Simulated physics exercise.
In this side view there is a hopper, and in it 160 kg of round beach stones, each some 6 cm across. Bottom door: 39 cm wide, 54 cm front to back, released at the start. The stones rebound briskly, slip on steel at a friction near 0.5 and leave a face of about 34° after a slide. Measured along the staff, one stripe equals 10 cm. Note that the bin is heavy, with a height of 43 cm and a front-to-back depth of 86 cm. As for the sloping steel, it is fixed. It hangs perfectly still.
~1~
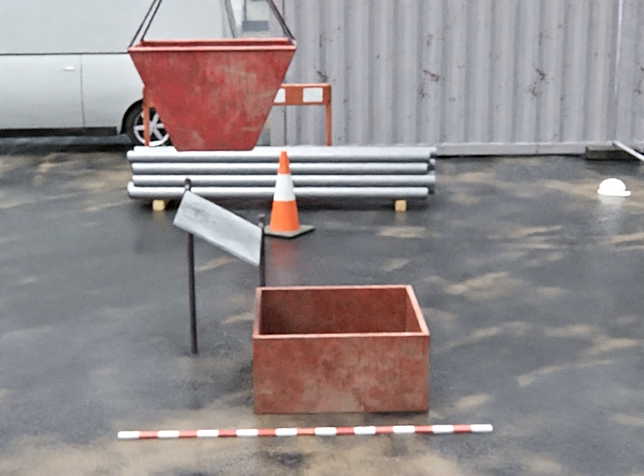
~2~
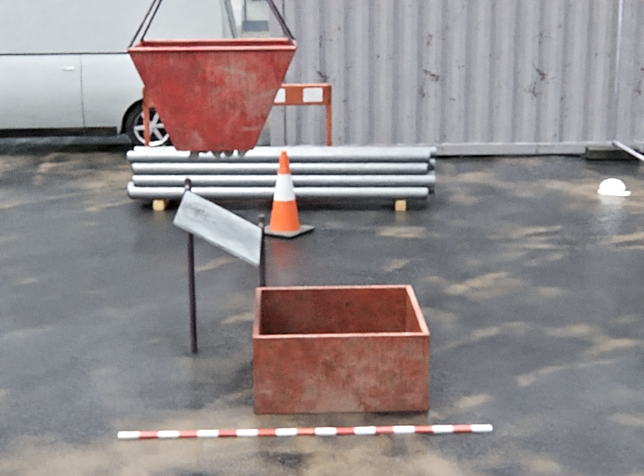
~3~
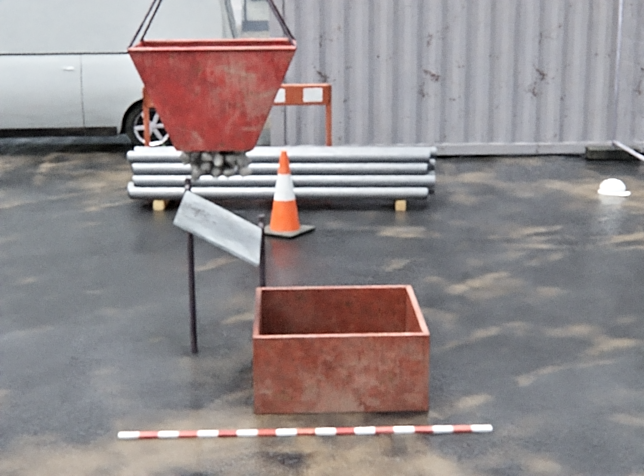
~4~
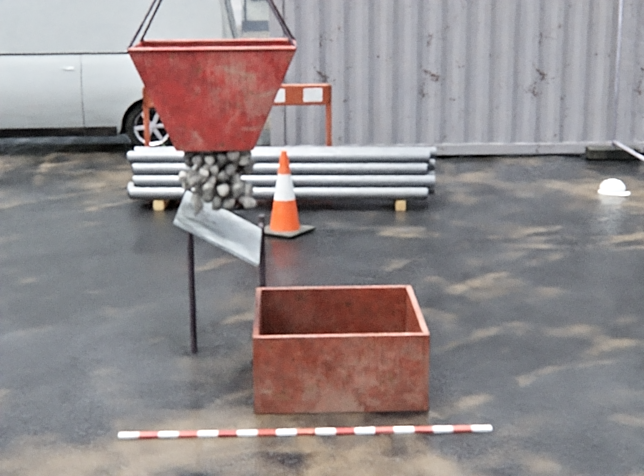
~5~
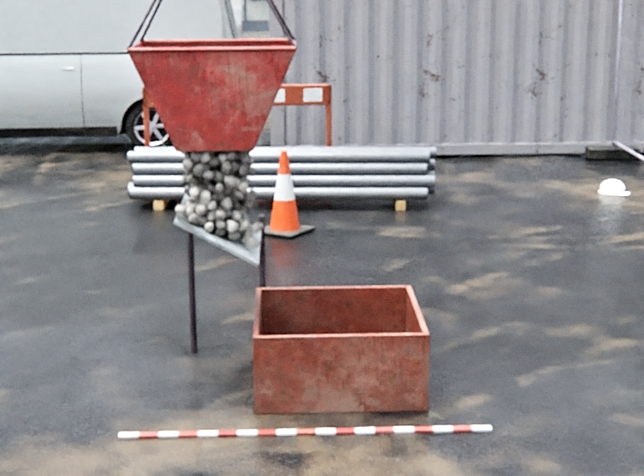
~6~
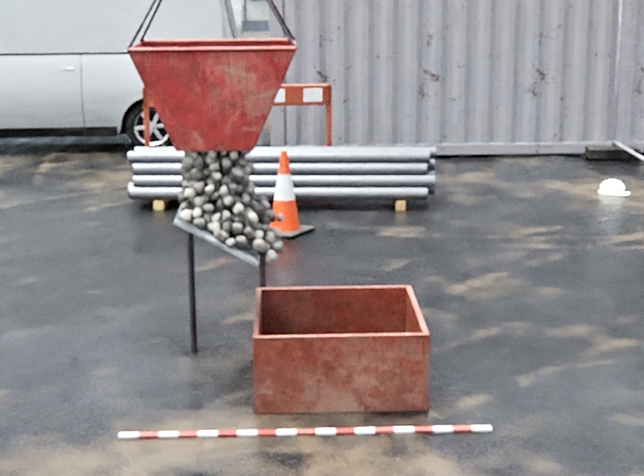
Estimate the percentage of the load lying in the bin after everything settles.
I would say 64 per cent lies in the bin.
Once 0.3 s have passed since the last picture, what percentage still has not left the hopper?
Still inside: Roughly 0 percent.
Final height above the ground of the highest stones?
Max stone height at rest approx 22 cm.
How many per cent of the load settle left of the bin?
Around 10 in a hundred of them.
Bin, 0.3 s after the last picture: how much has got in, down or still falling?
45 %.
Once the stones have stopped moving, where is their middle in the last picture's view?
I'd say close to pixel (354, 368).
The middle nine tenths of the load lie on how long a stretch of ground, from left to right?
It spans roughly 130 centimetres.
Then, 0.3 s after the last picture, 0 % in the hopper, 34 % on the steel, 12 % falling or lying left of the bin, 44 % falling or lying in the bin, 11 % falling or lying beside or right of the bin; the stones farthest right are at (400, 348).
Then, 0.7 s after the last picture, 0 % in the hopper, 4 % on the steel, 9 % falling or lying left of the bin, 61 % falling or lying in the bin, 27 % falling or lying beside or right of the bin; the stones farthest right are at (463, 371).
Then, 1.3 s after the last picture, 0 % in the hopper, 8 % falling or lying left of the bin, 64 % falling or lying in the bin, 28 % falling or lying beside or right of the bin; the stones farthest right are at (541, 353).
Then, 2.2 s after the last picture, 0 % in the hopper, 8 % falling or lying left of the bin, 64 % falling or lying in the bin, 28 % falling or lying beside or right of the bin; the stones farthest right are at (565, 352).
Then, 4.1 s after the last picture, 0 % in the hopper, 8 % left of the bin, 64 % in the bin, 28 % beside or right of the bin; the stones farthest right are at (565, 352).
